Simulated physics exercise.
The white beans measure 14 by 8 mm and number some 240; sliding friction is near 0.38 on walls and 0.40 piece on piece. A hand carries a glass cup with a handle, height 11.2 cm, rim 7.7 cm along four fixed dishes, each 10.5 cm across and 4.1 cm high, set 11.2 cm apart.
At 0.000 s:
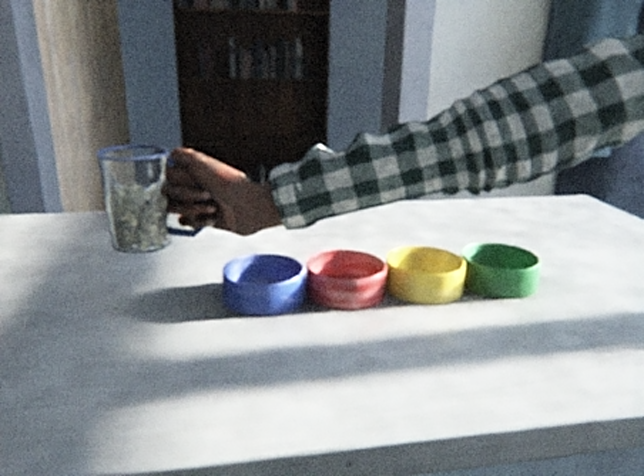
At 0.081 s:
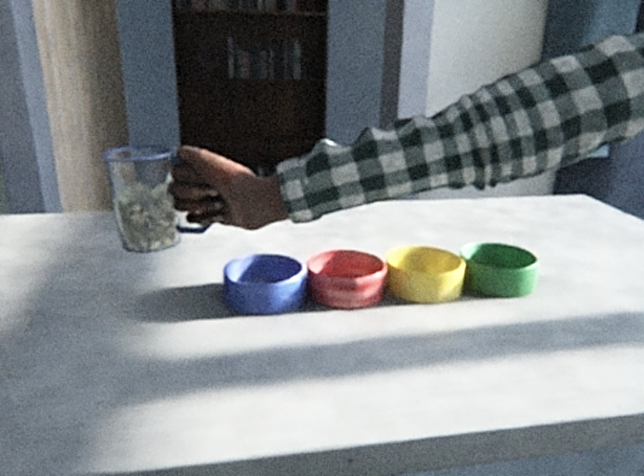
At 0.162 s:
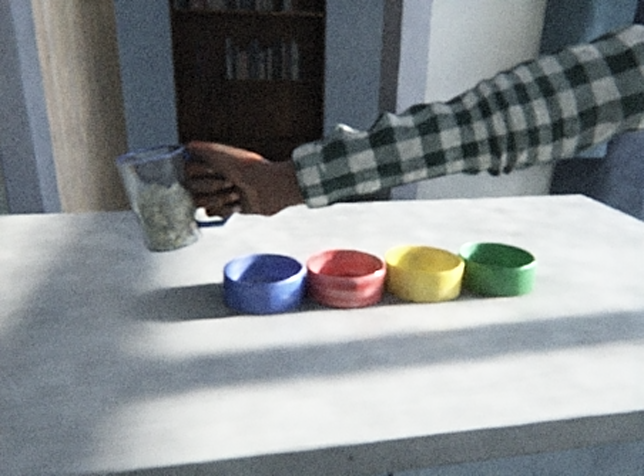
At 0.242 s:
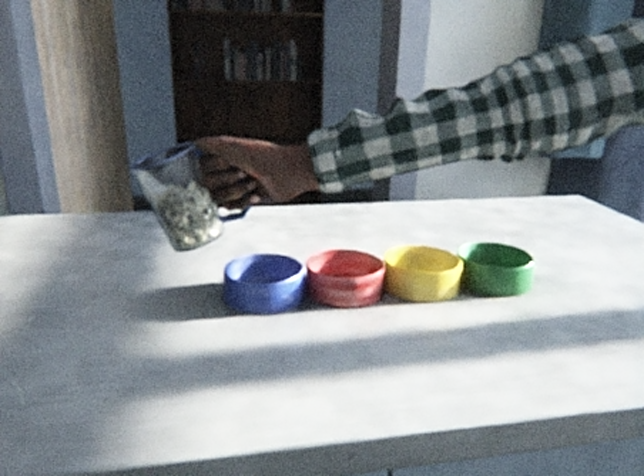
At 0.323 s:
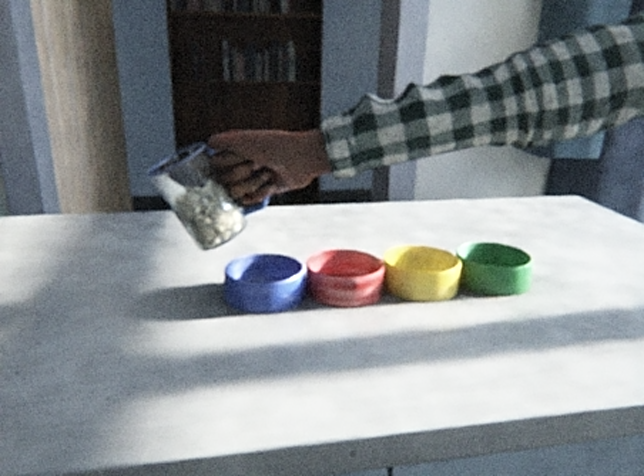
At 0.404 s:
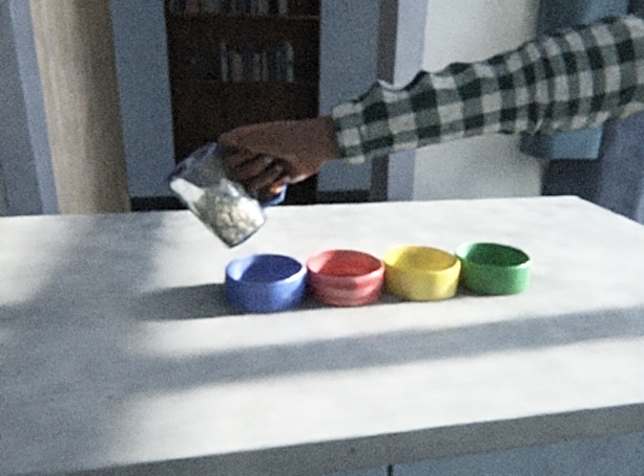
A hand in a green-and-white checked sleeve, reaching in from the right, holds a clear cup of whitish pieces over a pale tabletop, seen from the front and slightly above. Four round dishes, blue, red, yellow and green from left to right, sit in a row before a dark bookshelf. The hand moves the cup rightward while tilting it steadily, the pieces shifting inside, as the view stays nearly still.
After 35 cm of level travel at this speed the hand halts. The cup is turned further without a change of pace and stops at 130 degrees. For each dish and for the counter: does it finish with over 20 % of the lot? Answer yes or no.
Red dish: Yes; blue dish: No; green dish: No; yellow dish: No; on the counter: No.
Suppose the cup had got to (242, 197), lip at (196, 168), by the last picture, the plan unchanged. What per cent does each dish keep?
Red 100; blue 0; green 0; yellow 0.
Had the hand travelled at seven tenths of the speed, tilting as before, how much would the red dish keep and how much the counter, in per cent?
Red 20, counter 10.
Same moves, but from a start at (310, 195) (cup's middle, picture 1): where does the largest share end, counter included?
The winner: Green.
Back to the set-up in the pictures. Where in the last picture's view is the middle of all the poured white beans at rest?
Around (353, 276).
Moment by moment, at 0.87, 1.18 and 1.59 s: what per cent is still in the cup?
About 100, 95, 0.
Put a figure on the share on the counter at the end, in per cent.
Some 5 per cent.
After 0.87 s, tilt 84 degrees; cup holds 100 %.
Then, at 1.18 s, tilt 116 degrees; cup holds 95 %, red 5 %.
Then, at 1.59 s, tilt 130 degrees; cup holds 0 %, red 95 %.
By 2.4 s all is still; red 95 %, blue 0 %, green 0 %, yellow 0 %, counter 5 %.
